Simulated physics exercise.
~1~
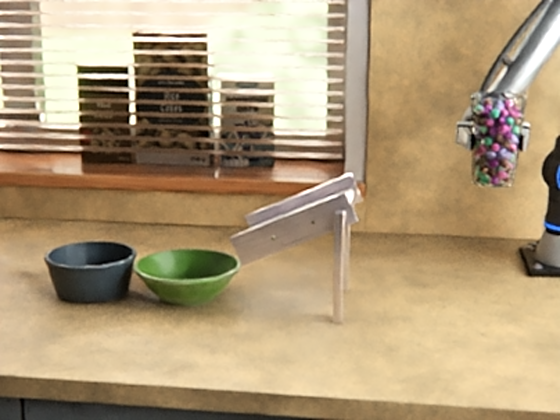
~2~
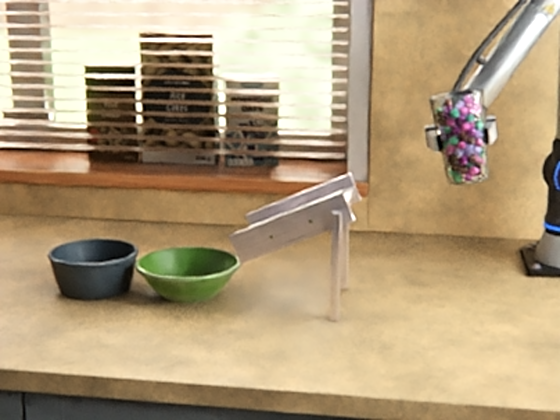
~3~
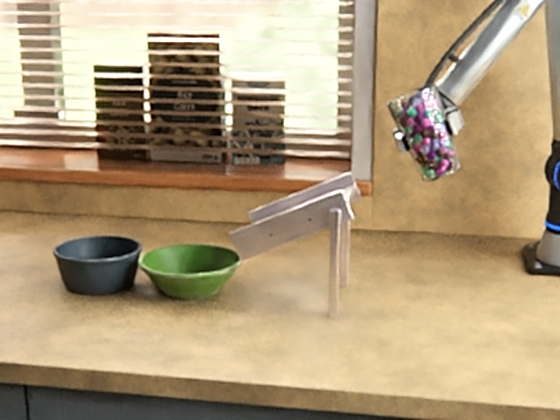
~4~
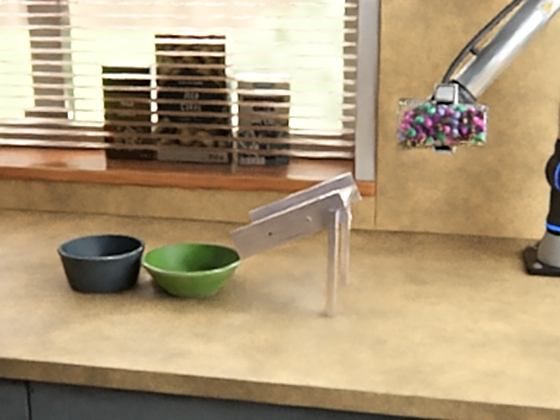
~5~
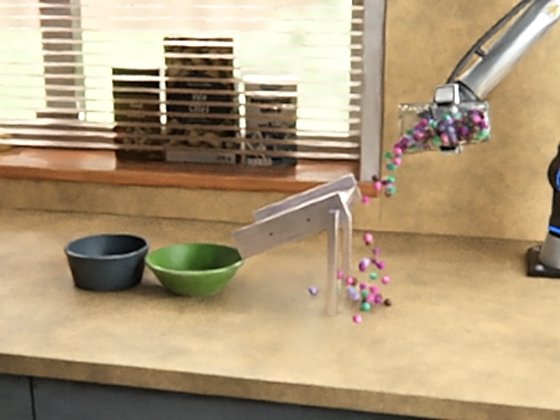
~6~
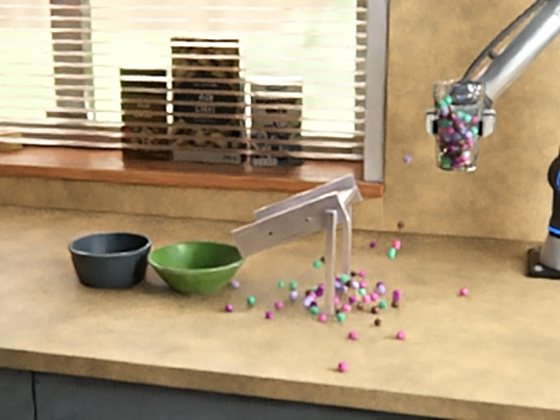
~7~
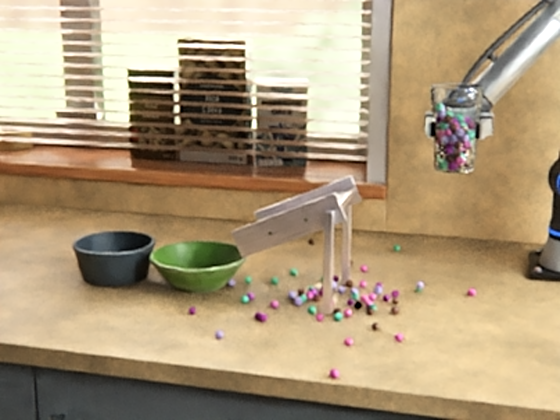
A robot arm tips a beaker of colourful sweets, spilling many beneath a chute, then rights it.
